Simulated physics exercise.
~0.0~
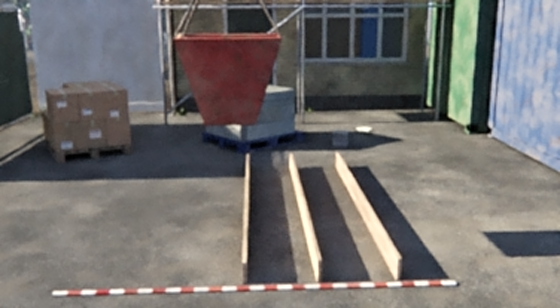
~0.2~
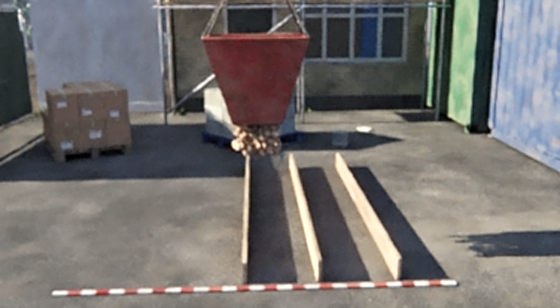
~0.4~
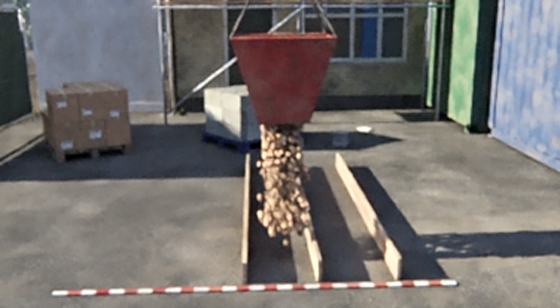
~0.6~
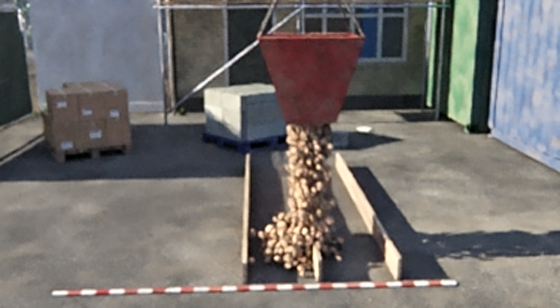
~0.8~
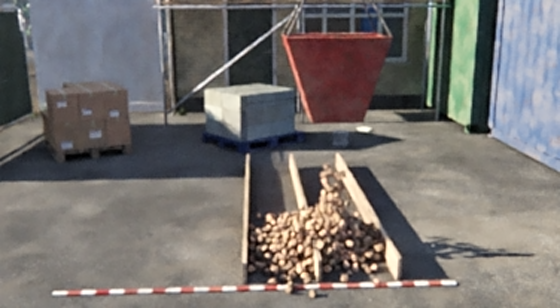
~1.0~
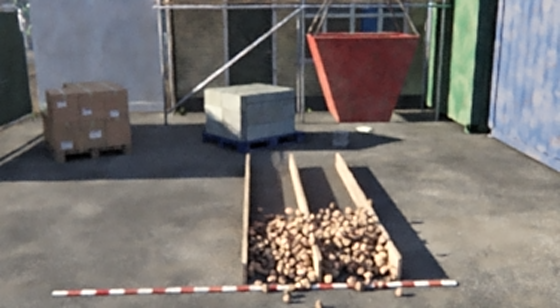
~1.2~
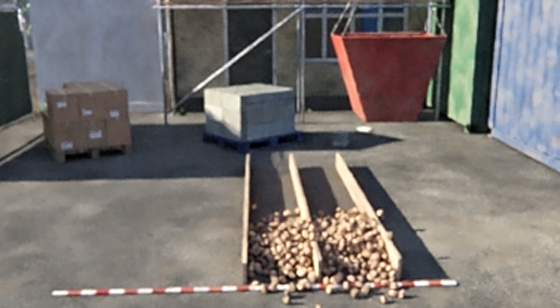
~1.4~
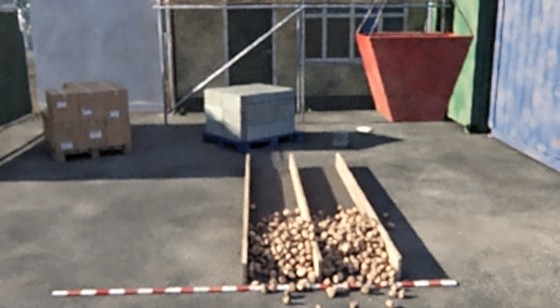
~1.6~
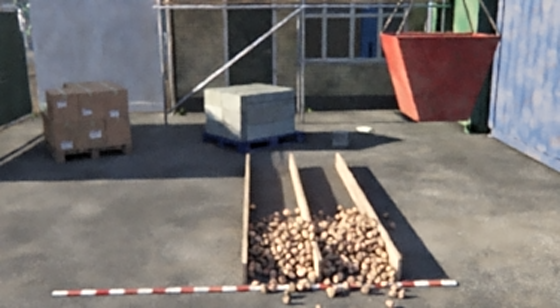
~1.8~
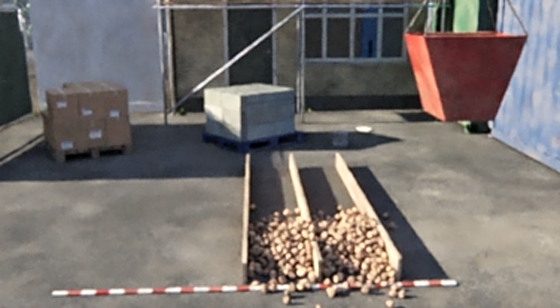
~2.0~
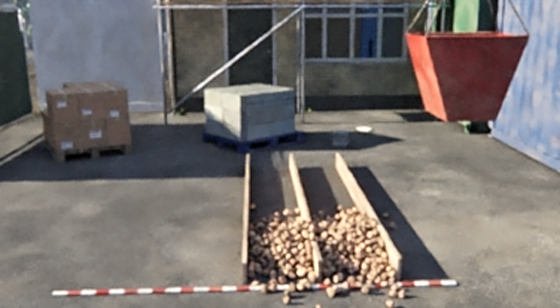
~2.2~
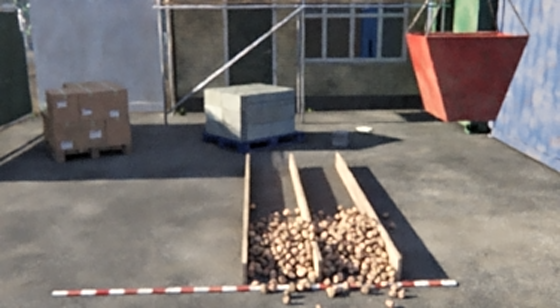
In a paved yard, a red skip slid steadily to the right above three upright boards, dropping brown stones that piled up in both bays, a little more in the right one, before it stopped empty near the blue wall.
